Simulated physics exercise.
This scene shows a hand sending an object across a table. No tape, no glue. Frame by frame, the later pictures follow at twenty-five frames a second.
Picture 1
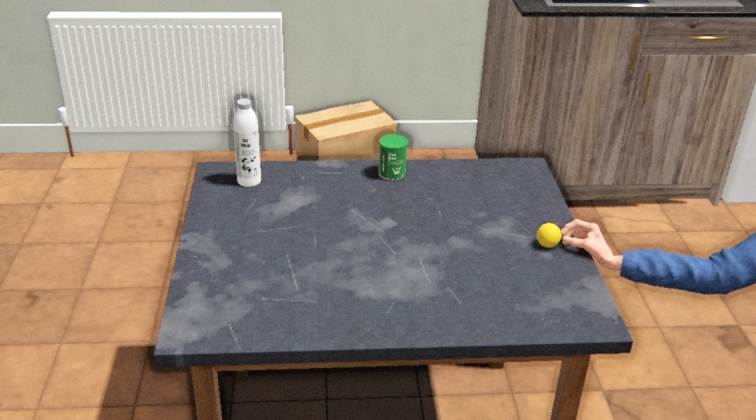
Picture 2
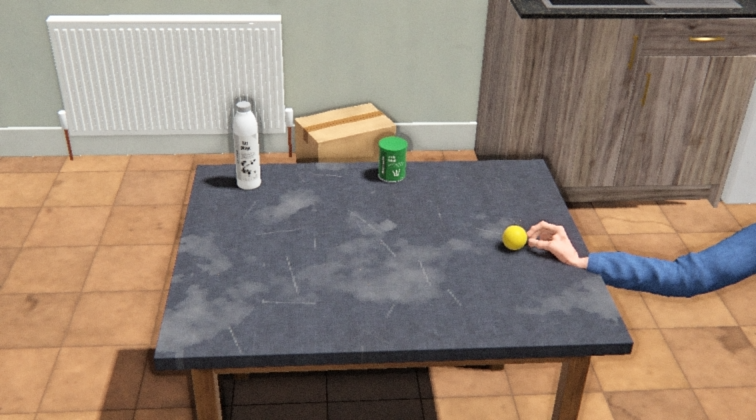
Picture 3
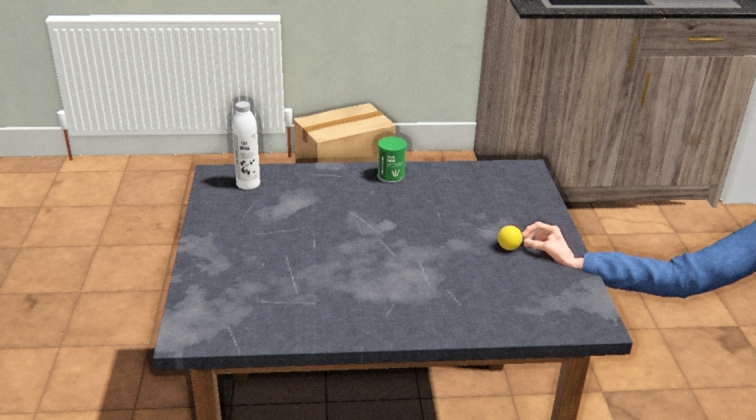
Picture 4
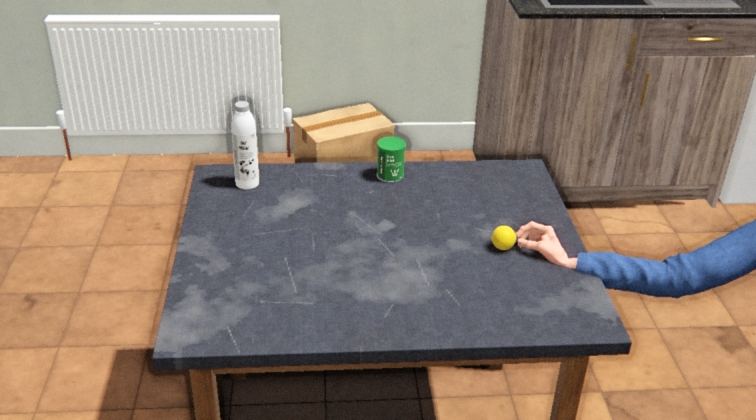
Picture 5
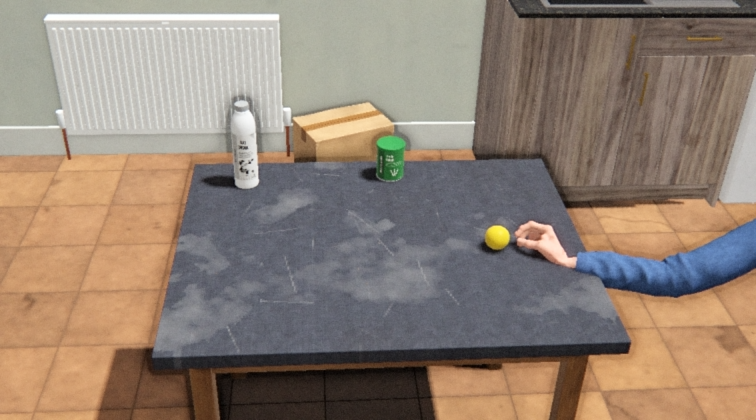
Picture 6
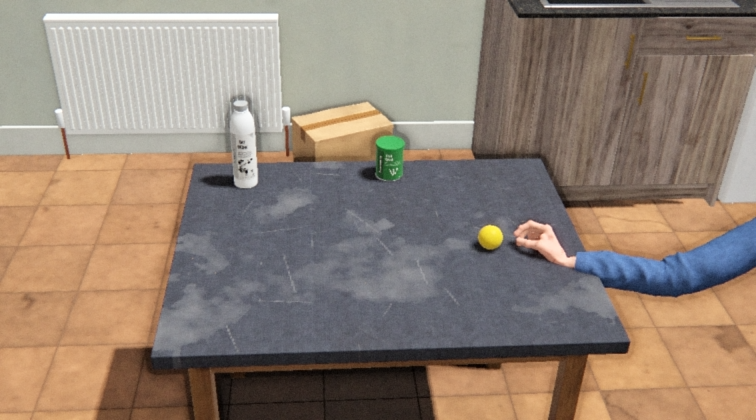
On a dark tabletop, a hand pushes a yellow lemon left and releases it.
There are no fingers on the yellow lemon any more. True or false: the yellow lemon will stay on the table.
True.
Then, 0.20 s on from there, yellow lemon shifted well along near (464, 238).
Then, 0.50 s on from there, yellow lemon shifted well along near (434, 239).
In the end, moved from the start, yellow lemon. At the end, from the last picture's camera, yellow lemon near (410, 239).
